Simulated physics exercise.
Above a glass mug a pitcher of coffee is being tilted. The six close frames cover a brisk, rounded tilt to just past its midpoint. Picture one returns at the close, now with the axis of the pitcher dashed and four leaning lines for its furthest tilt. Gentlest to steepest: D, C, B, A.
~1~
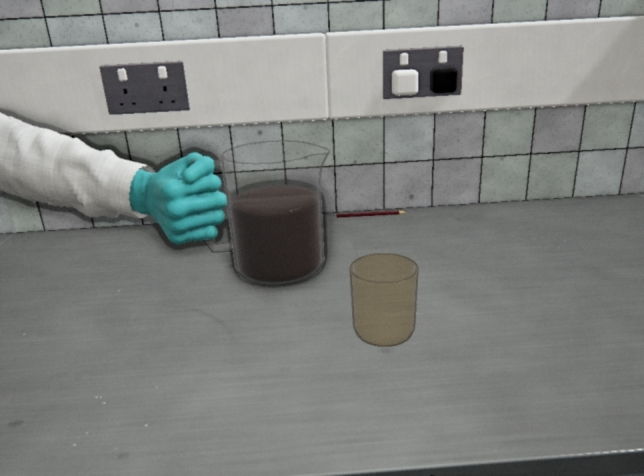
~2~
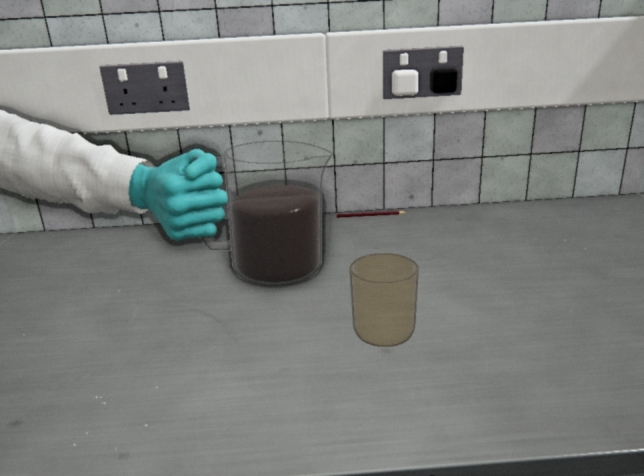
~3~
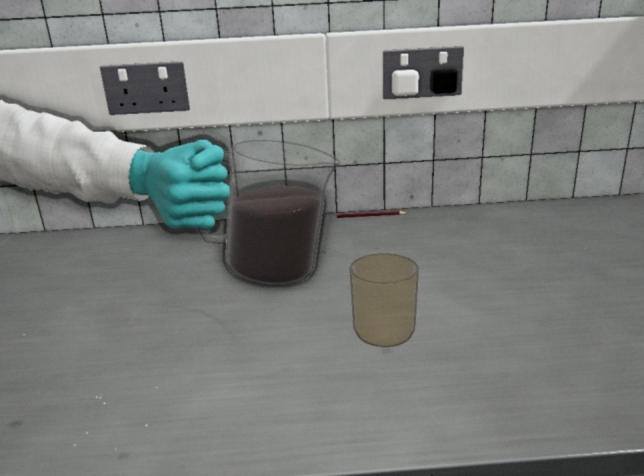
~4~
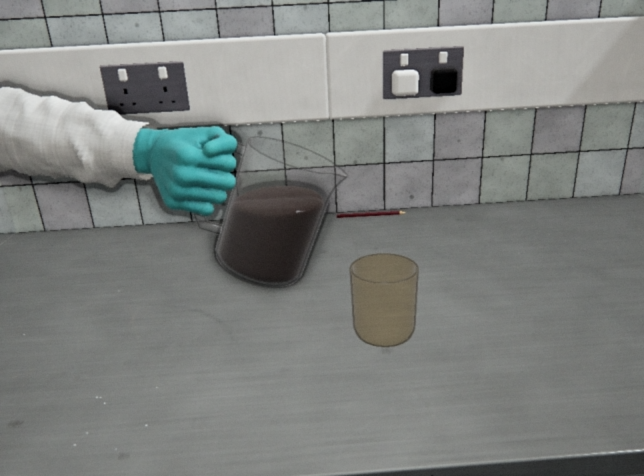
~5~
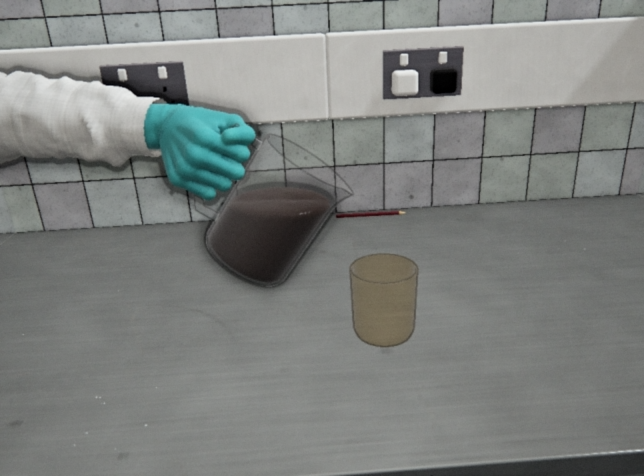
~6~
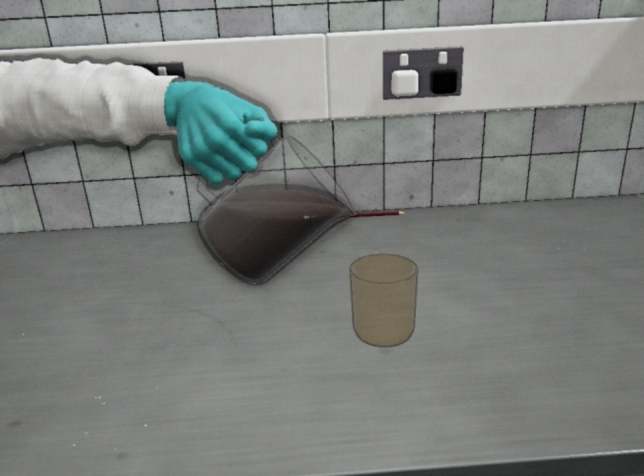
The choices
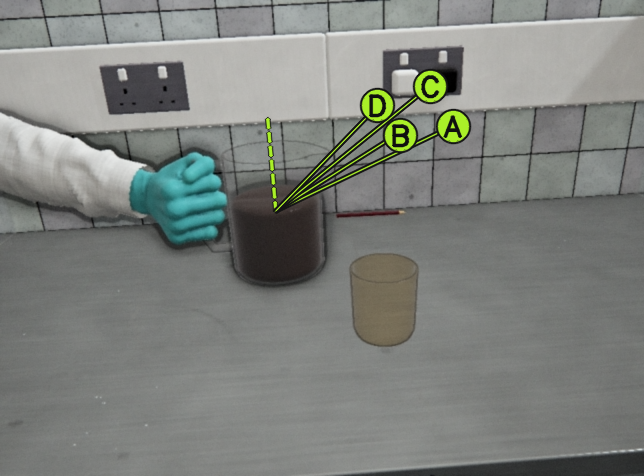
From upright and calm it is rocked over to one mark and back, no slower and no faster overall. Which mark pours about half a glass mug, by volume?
Choose A.
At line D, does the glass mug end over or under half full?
Under.
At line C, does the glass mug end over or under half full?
Under.
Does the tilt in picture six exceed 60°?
No, it does not.
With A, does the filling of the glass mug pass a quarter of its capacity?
Yes, it does.
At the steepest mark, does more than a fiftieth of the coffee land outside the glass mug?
No.
In lime, A at (437, 133); B at (384, 142); C at (417, 96); D at (365, 118).
With A, the glass mug ends with about 51 % of what it can hold.
With B, the glass mug ends with about 29 % of what it can hold.
With C, the glass mug ends with about 13 % of what it can hold.
With D, the glass mug ends with about 3 % of what it can hold.
